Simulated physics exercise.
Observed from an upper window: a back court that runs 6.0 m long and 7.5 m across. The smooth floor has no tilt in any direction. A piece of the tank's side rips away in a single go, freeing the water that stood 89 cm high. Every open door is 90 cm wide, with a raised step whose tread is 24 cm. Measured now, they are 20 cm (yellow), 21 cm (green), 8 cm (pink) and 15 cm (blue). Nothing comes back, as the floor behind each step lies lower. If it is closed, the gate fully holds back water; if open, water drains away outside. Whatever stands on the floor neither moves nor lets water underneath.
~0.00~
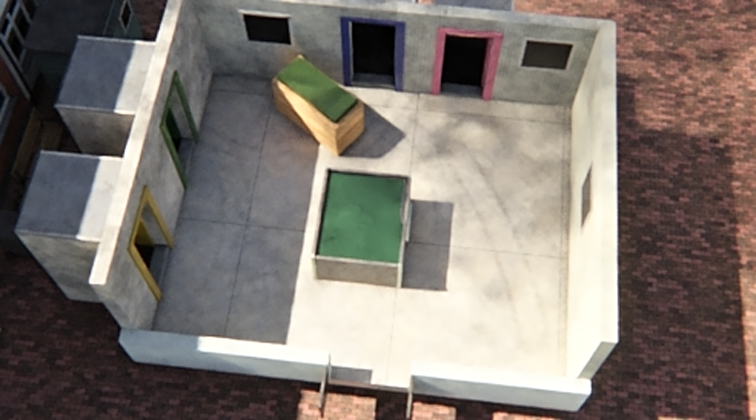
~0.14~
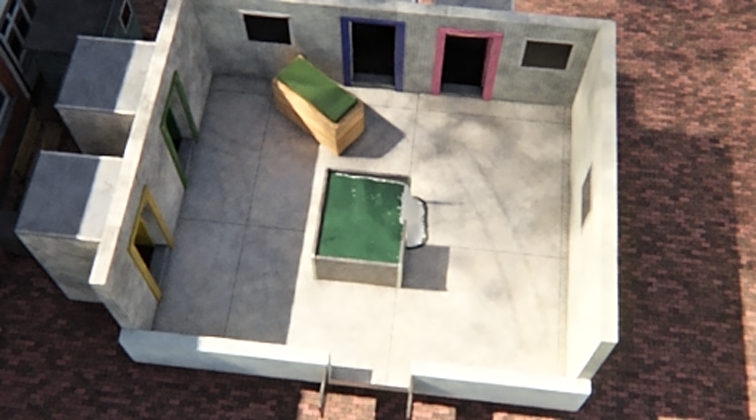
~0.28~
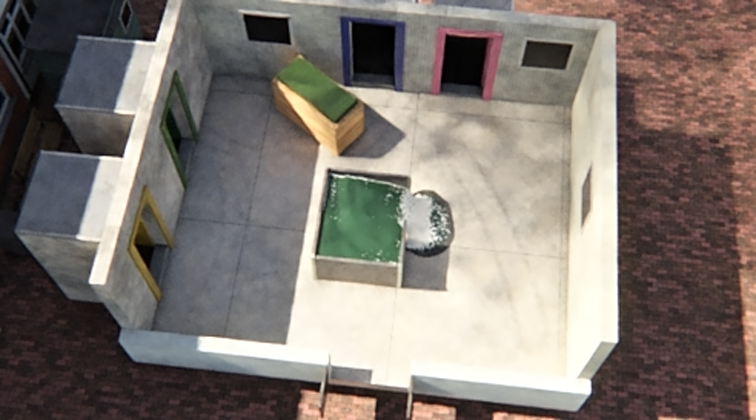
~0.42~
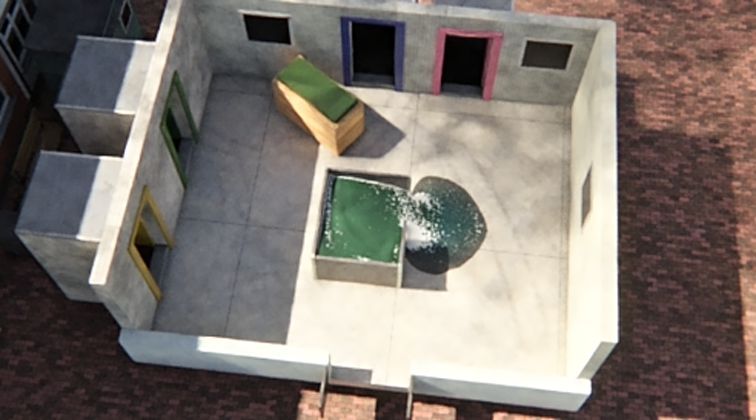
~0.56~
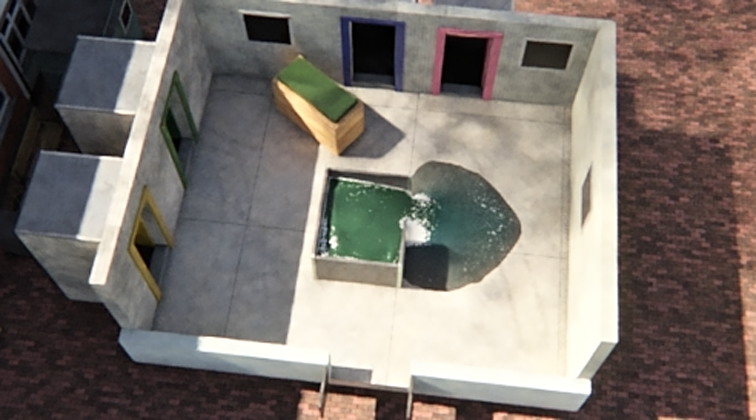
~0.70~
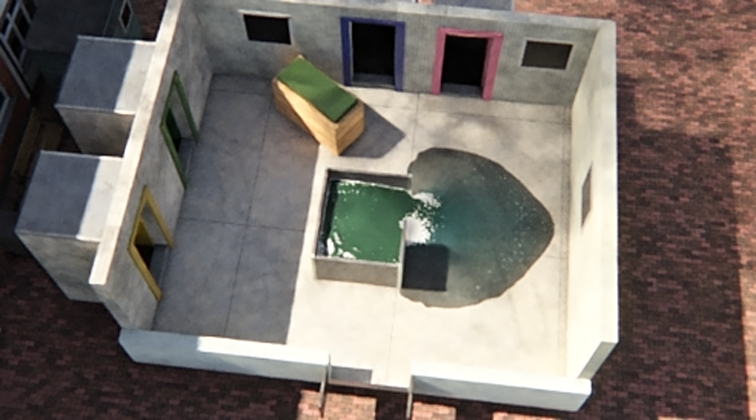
A walled courtyard with colored doorways held a square tank of green water, whose right side suddenly broke open, and the water gushed out and spread rightward across the pale floor in a widening dark pool.
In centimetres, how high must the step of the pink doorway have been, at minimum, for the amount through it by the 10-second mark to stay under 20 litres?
It must have been at least 6 cm high.
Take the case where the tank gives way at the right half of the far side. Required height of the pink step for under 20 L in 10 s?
Then roughly 23 cm.
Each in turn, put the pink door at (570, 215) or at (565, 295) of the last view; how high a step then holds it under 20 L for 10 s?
In turn: Roughly 26 cm, roughly 18 cm.
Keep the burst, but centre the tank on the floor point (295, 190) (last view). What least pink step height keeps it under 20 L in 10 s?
Then roughly 13.0 cm.
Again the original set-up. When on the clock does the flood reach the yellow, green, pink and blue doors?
Arrives: Yellow 6.5 s / green 8.0 s / pink 1.8 s / blue 3.8 s.
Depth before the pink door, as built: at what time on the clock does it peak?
Around 3.2 s, give or take.
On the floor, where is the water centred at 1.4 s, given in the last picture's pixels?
At about (419, 231).
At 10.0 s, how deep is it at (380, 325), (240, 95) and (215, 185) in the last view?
In that order: 4, 1 and 5 cm.
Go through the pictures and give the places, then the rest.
The tank at (362, 218) is whole and still, 89 cm deep; the pink door at (465, 68) is dry, in the first frame.
Water pours out at (405, 213) and has run 0.4 m, to (424, 240); about 11 cm deep outside, 89 cm at the back, in the second frame.
Water pours out at (405, 215) and has run 0.9 m, to (450, 237); about 13 cm deep outside, 87 cm at the back, in the third frame.
The front is at (482, 234), 1.5 m from the gap at (405, 216); 2.1 m2 of floor is wet, 78 cm left at the back, in the fourth frame.
The front is at (517, 232), 2.1 m from the gap at (405, 216); 4.1 m2 of floor is wet, 76 cm left at the back, in the fifth frame.
Water pours out at (405, 216) and has run 2.7 m, to (548, 236); about 5 cm deep outside, 75 cm at the back; the pink door at (465, 68), 3.1 m from the gap, is still 1.4 m from the nearest water, in the sixth frame.
After 1.4 s water covers 30 % of the floor, deepest (40 cm) near (414, 219); it has not reached the pink door.
After 3.0 s water covers 35 % of the floor, deepest (27 cm) near (566, 146); 9 cm at the pink door, 1 litre in over its 8 cm step.
After 10.0 s water covers 95 % of the floor, deepest (10 cm) near (371, 190); 7 cm at the pink door, 6 litres in over its 8 cm step.
At the pink door as built, the water arrived by 1.8 s and peaked near 11 cm at 3.2 s.
With a step of 5 cm, 30 litres would have come in within the 10 s; with 6.5 cm, 14 litres. So under 20 litres takes about 6 cm.
